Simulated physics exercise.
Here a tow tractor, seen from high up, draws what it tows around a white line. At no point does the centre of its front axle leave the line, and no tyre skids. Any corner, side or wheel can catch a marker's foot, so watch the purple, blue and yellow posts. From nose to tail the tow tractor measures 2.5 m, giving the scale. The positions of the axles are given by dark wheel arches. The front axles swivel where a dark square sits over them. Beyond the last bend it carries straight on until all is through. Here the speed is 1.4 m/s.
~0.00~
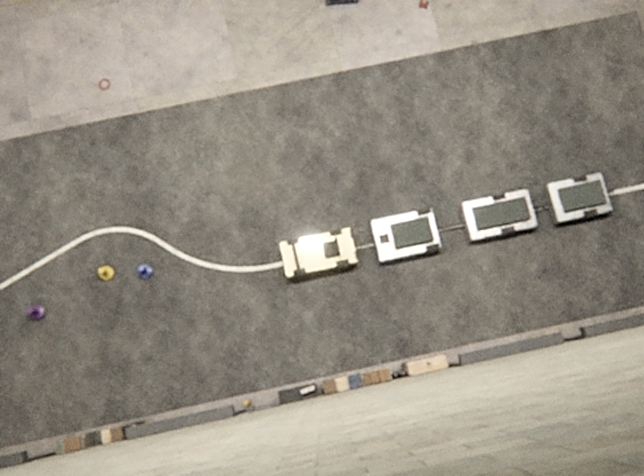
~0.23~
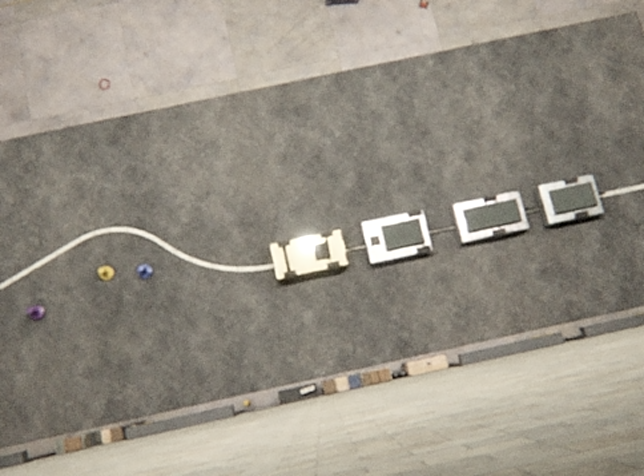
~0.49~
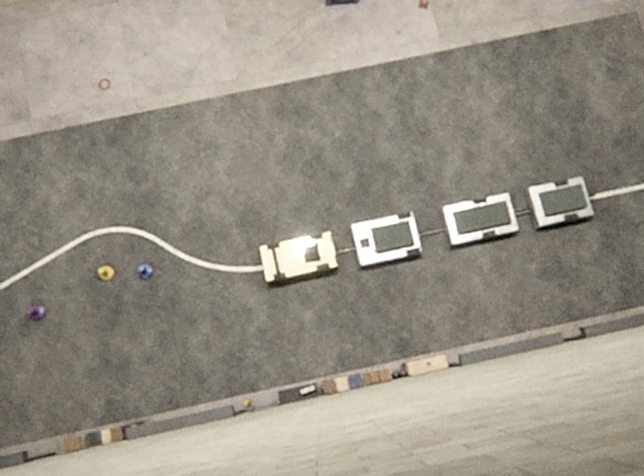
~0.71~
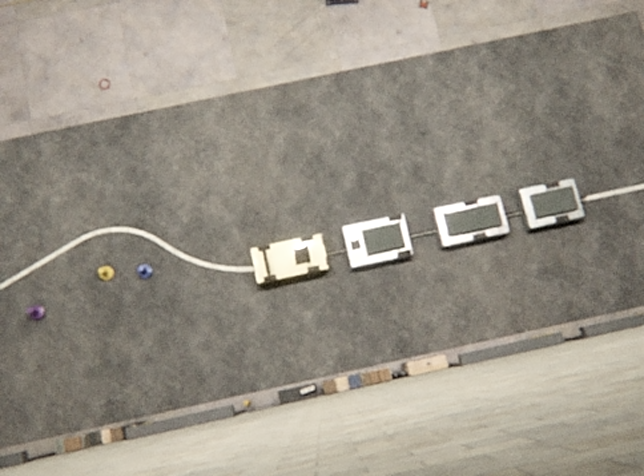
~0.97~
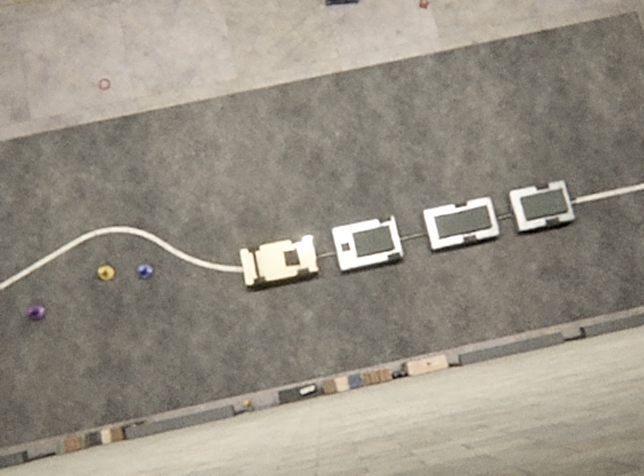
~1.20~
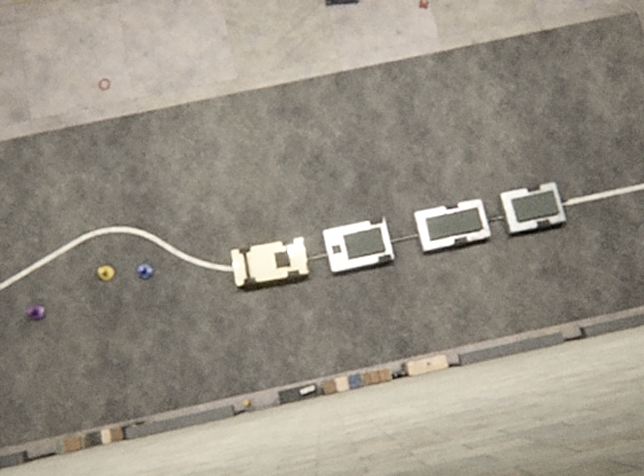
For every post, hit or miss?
Purple miss, blue hit, yellow hit.
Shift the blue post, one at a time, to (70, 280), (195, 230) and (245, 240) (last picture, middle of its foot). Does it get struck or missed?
Place one: Contact; place two: Contact; place three: Contact.
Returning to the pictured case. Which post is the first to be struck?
Yellow.
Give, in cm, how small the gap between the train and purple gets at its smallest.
The figure for purple is 10.
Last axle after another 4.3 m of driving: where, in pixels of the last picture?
Approximate position: (424, 230).
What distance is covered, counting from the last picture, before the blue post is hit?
Contact happens once about 10.5 m more has been driven.
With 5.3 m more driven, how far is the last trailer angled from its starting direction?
The last trailer is now at about 0 degrees to its starting heading.
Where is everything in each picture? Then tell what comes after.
The first frame shows nose (288, 259); last axle (585, 196); still straight; purple (35, 312), blue (144, 271), yellow (105, 273); 3 trailers.
The second frame shows nose (278, 261); last axle (576, 198); still straight.
The third frame shows nose (268, 263); last axle (566, 200); still straight.
The fourth frame shows nose (259, 265); last axle (557, 202); still straight.
The fifth frame shows nose (248, 266); last axle (547, 204); turned 1°.
The sixth frame shows nose (239, 267); last axle (539, 206); turned 2°; purple (35, 312), blue (144, 271), yellow (105, 273).
By 8.1 s, the last axle is at (284, 248) of the last picture, 40 cm off the line; the first trailer has hit yellow.
By 8.7 s, the last axle is at (259, 247) of the last picture, 60 cm off the line; the second trailer has hit blue.
By 14.9 s, the last axle is at (17, 284) of the last picture, 45 cm off the line; purple has been passed with 10 cm to spare.
By 16.8 s, the last axle is out of the picture, 20 cm off the line; 2 of 3 struck in all.
